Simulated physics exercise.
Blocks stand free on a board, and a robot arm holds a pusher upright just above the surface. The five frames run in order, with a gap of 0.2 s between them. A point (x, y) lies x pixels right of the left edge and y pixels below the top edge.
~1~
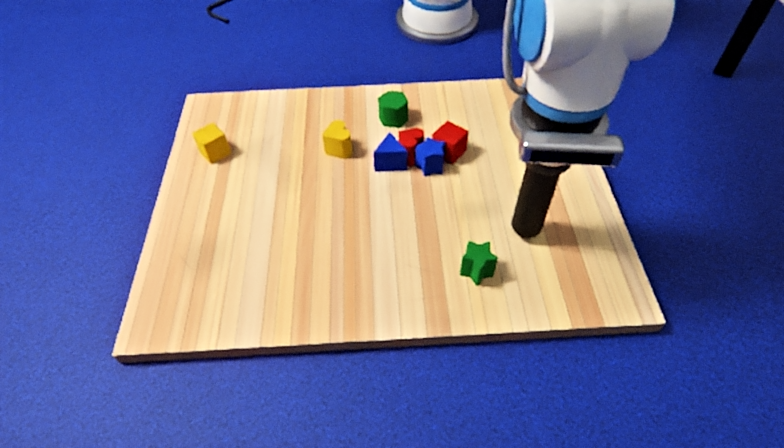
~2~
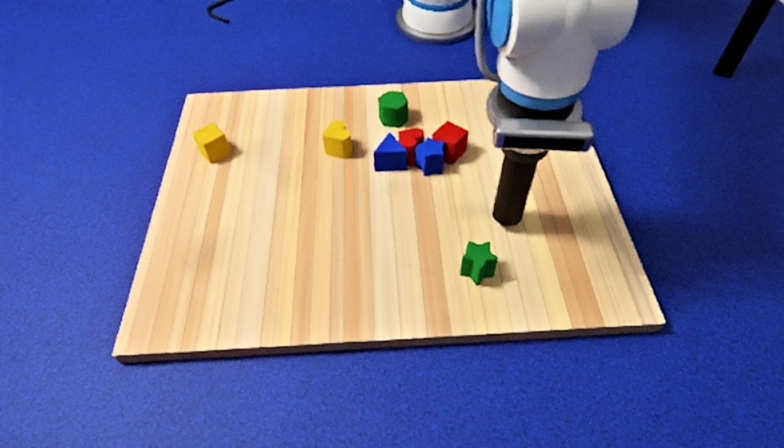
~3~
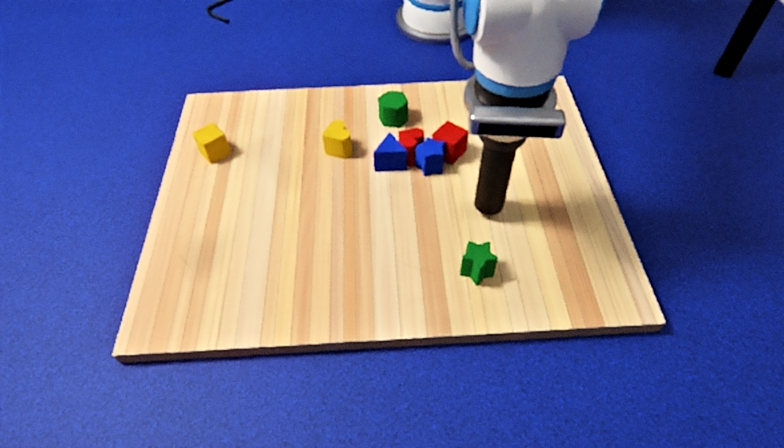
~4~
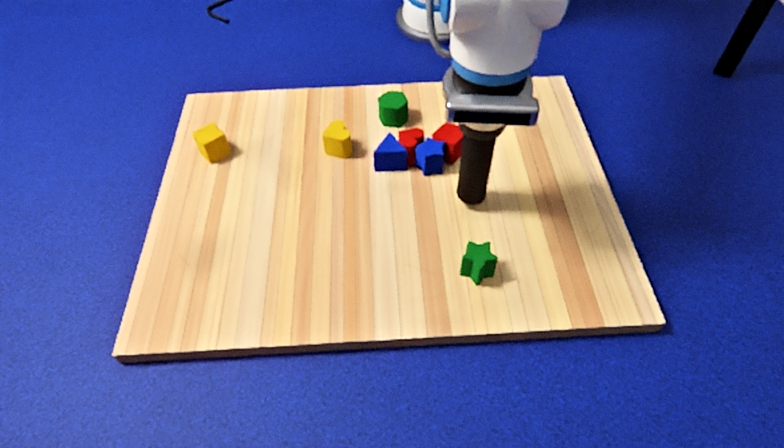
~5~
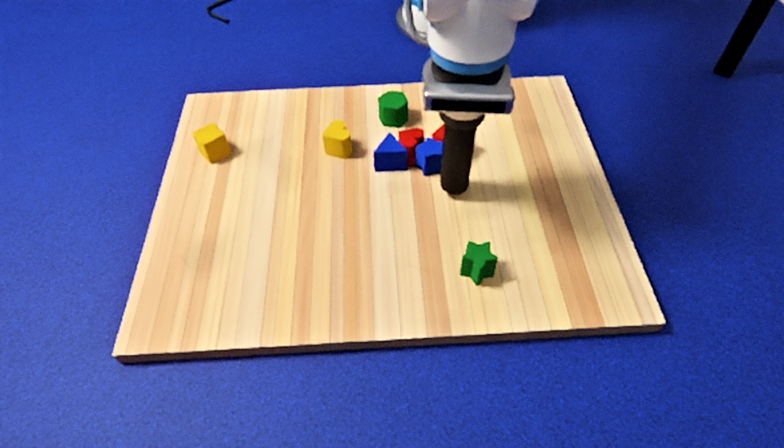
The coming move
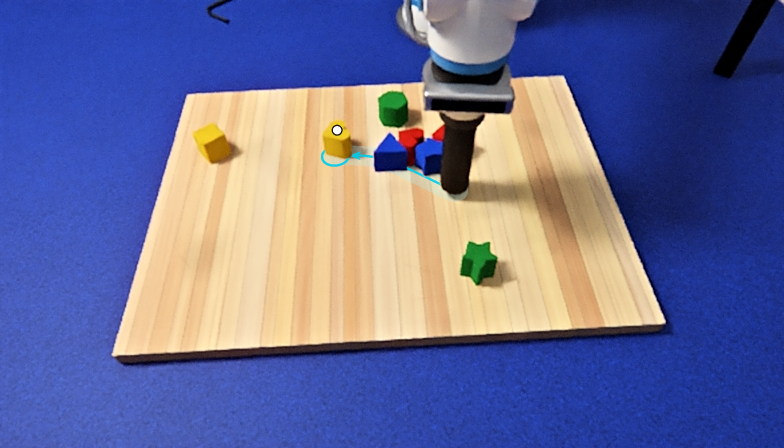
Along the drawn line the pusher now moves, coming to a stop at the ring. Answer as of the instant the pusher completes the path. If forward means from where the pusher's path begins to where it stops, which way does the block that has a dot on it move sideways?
The shift is leftward.
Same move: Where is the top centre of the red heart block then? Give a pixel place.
Just about (388, 108).
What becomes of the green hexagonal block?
The block in question is displaced by the end.
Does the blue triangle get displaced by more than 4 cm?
Going by the path, yes.
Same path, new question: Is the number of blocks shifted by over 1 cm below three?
Answer: No.
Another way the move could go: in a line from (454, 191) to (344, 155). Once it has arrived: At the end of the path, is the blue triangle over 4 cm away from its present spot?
Going by the path, yes.
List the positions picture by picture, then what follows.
Pusher's lower end (526, 227); yellow heart block (337, 130); blue triangle (390, 144); green hexagonal block (393, 99); red heart block (411, 136); blue star (431, 147), in the first frame.
Pusher (507, 215); blocks still, in the second frame.
Pusher (489, 205); blocks still, in the third frame.
Pusher (471, 195); blocks still, in the fourth frame.
Pusher (454, 185); yellow heart block (337, 130); blue triangle (390, 144); green hexagonal block (393, 99); red heart block (411, 136); blue star (431, 147), in the fifth frame.
Drawn move, from (454, 191) via (416, 172) and (378, 158), ending at (336, 156); the dot is on the yellow heart block.
The first path, step by step. One third of the way, pusher (415, 166); blue triangle (385, 143); red heart block (399, 123), turned 20° clockwise; blue star (414, 135).
Two thirds of the way, pusher (377, 152); yellow heart block (324, 129), turned 20° clockwise; blue triangle (344, 135), turned 30° anticlockwise; green hexagonal block (393, 92), turned 20° clockwise; red heart block (388, 108), turned 45° clockwise; blue star (391, 124), turned 45° clockwise.
At the end, pusher (335, 150); yellow heart block (282, 126), turned 25° clockwise; blue triangle (302, 132), turned 25° anticlockwise; green hexagonal block (393, 92), turned 20° clockwise; red heart block (388, 108), turned 45° clockwise; blue star (390, 124), turned 50° clockwise.
